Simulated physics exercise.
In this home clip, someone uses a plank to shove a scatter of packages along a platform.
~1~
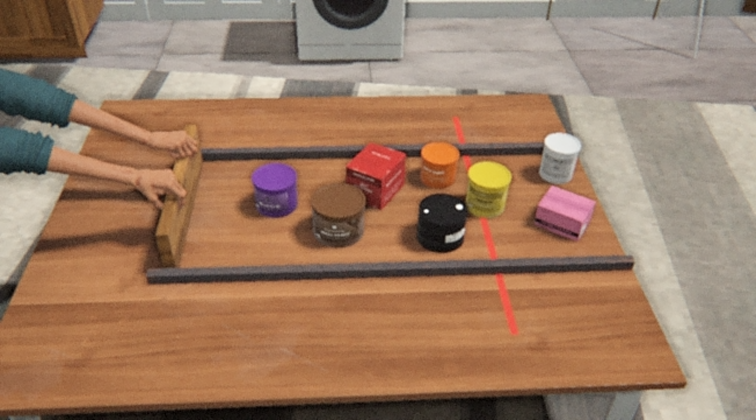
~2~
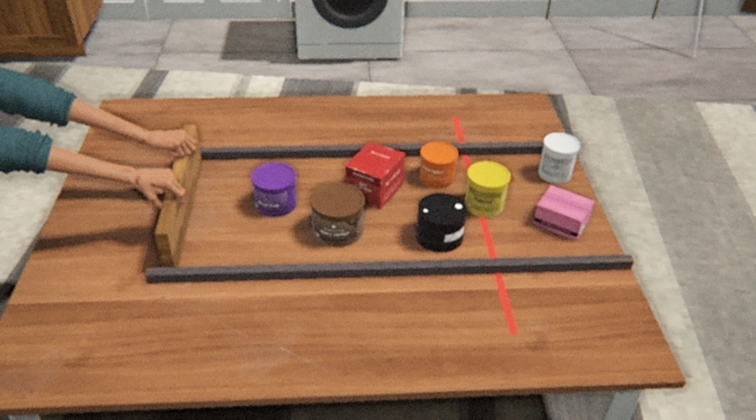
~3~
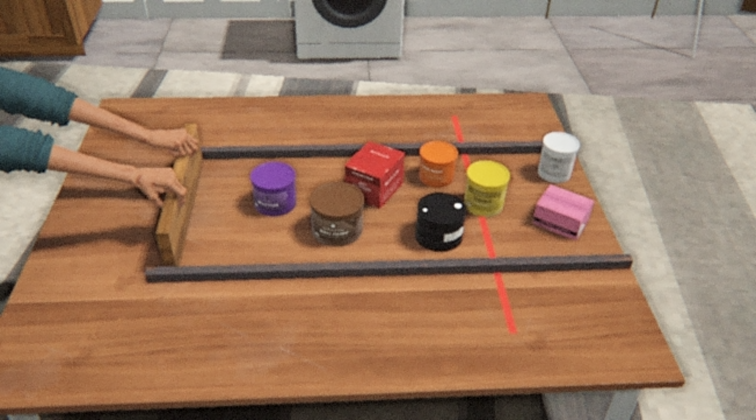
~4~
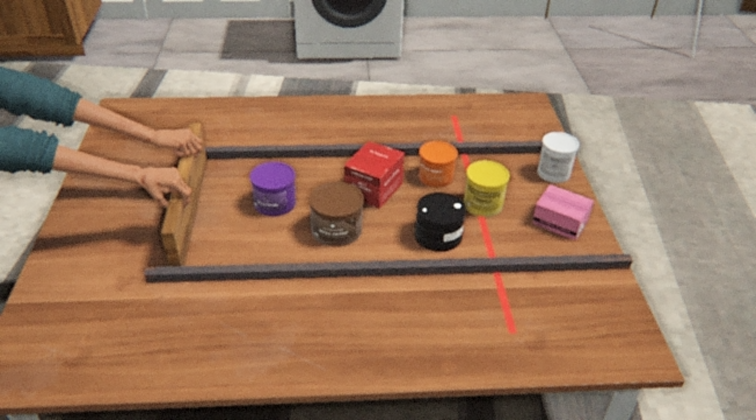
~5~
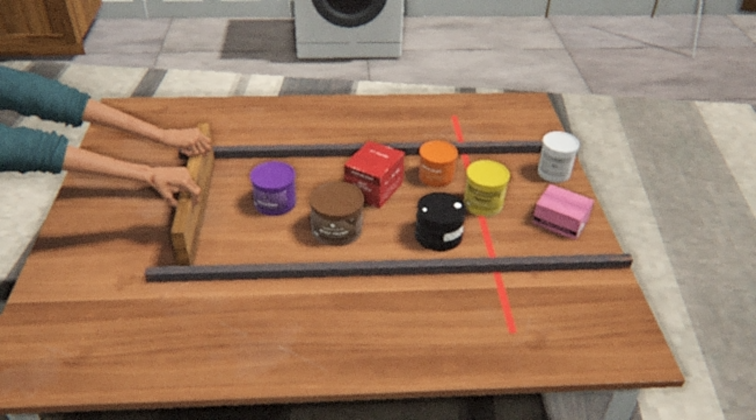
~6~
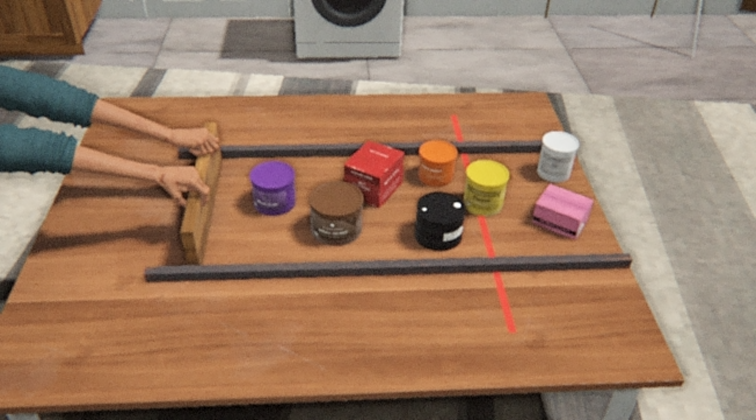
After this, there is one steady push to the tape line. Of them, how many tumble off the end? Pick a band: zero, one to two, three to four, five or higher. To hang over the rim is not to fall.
Band: Zero.
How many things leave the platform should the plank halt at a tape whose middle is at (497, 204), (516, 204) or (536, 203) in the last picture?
Tallies in the order asked: 0, 2, 2.
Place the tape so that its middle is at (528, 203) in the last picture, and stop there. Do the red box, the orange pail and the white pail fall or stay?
Here's how it goes: The red box is still up there, the orange pail is still up there, and the white pail ends up down.
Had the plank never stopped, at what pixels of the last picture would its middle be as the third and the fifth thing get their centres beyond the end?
First around (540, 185), then around (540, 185).
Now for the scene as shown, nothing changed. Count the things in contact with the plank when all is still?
It touches 3.
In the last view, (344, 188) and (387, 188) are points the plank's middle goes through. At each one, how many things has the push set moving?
I get 4 at the one place and 5 at the other.
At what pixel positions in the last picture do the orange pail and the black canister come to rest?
You'll see the orange pail at (529, 159), with the black canister at (562, 229).
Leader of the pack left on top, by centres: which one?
That one's the white pail.
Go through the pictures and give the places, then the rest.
White pail (559, 159); pink parcel (564, 213); yellow pail (487, 190); plank (182, 194); tape (480, 206), in the first frame.
Pink parcel (564, 213); black canister (441, 223), in the second frame.
Yellow pail (486, 189); orange pail (438, 165), in the third frame.
White pail (557, 158); brown pail (337, 214), in the fourth frame.
Pink parcel (563, 212); red box (374, 174), in the fifth frame.
White pail (557, 157); pink parcel (562, 211); yellow pail (485, 189); plank (203, 191); tape (478, 204), in the sixth frame.
Early on, none off yet; white pail at rest near (557, 157); pink parcel at rest near (562, 211); yellow pail at rest near (485, 189).
A while later, none off yet; white pail at rest near (557, 157); pink parcel at rest near (562, 211); yellow pail moving near (490, 189).
Finally, the number that fall off is zero.
